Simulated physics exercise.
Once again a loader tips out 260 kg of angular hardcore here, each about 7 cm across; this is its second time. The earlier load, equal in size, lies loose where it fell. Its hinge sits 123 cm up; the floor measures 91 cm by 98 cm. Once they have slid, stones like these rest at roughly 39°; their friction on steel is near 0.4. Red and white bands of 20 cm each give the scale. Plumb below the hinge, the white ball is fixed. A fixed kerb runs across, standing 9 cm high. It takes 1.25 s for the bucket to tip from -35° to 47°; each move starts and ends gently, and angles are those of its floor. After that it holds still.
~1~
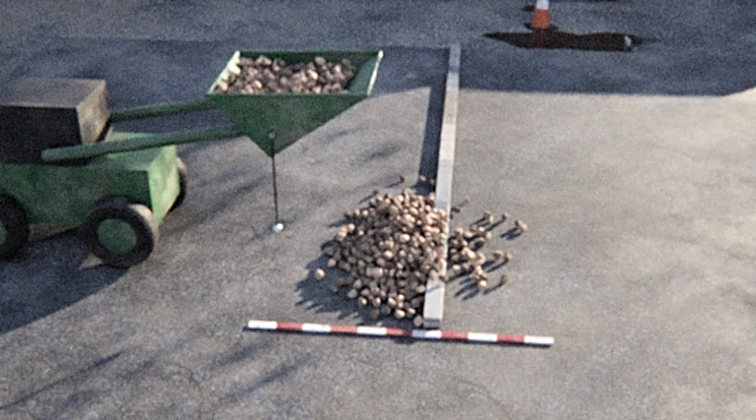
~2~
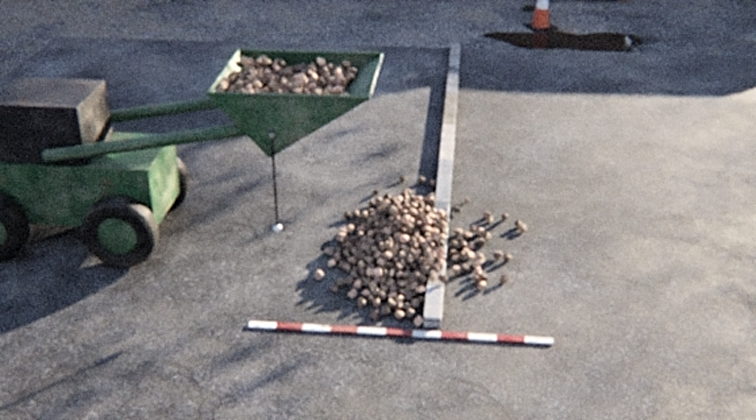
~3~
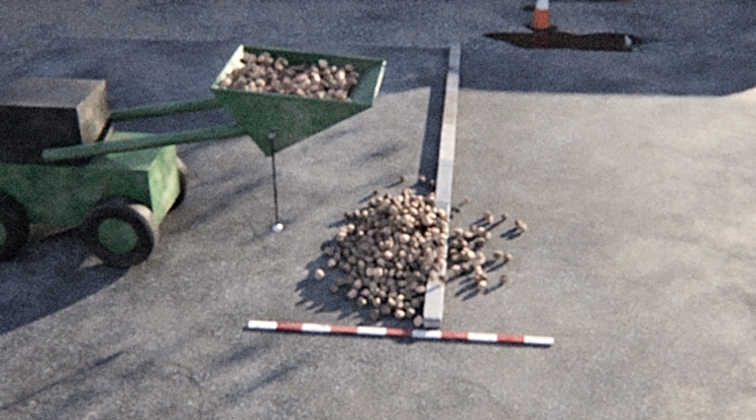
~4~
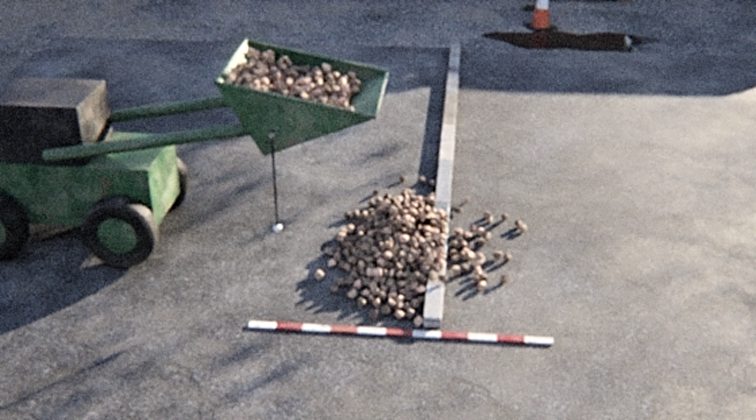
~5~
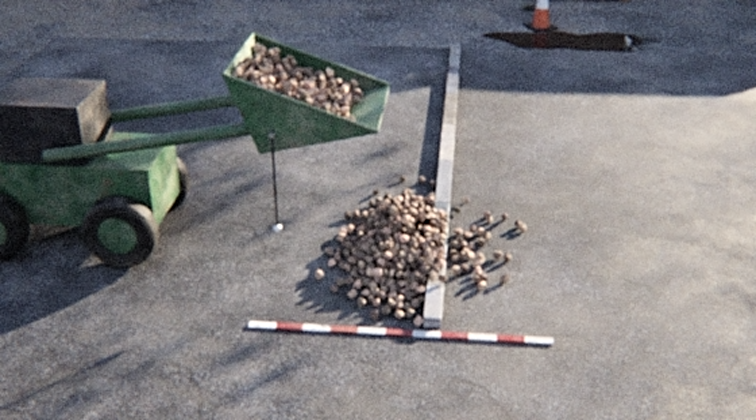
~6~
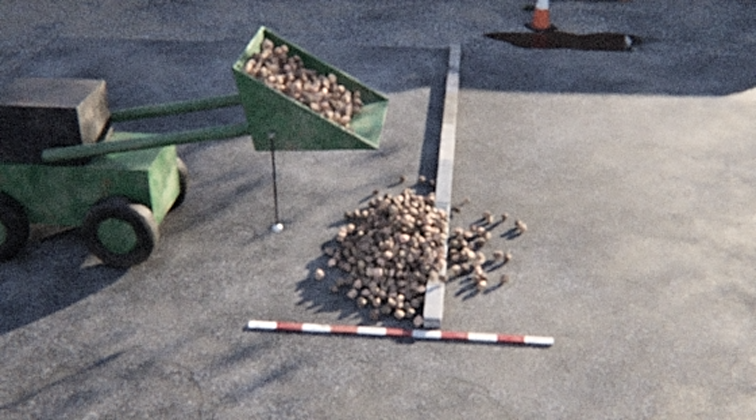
A green loader's raised bucket of brown stones tilts steadily downward to the right.
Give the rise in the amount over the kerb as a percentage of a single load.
2 %.
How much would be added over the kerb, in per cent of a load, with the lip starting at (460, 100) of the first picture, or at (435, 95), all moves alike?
Case one about 90 %, case two about 75 %.
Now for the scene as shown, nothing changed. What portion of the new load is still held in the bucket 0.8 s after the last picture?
About 45 percent is still in there.
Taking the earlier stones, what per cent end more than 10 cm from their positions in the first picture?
I'd say roughly 5 per cent of them.
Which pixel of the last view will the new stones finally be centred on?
Near (372, 232).
Then, 0.4 s after the last picture the floor is at 34°; in per cent of one load, 100 in the bucket, 94 on this side of the kerb, 6 over the kerb; the foremost stones are at (504, 238).
Then, 0.8 s after the last picture the floor is at 47°; in per cent of one load, 47 in the bucket, 147 on this side of the kerb, 6 over the kerb; the foremost stones are at (504, 238).
Then, 1.2 s after the last picture the floor is at 47°; in per cent of one load, 1 in the bucket, 193 on this side of the kerb, 6 over the kerb; the foremost stones are at (504, 238).
Then, 3.6 s after the last picture the floor is at 47°; in per cent of one load, 0 in the bucket, 192 on this side of the kerb, 8 over the kerb; the foremost stones are at (505, 247). Net gain over the kerb, 2.
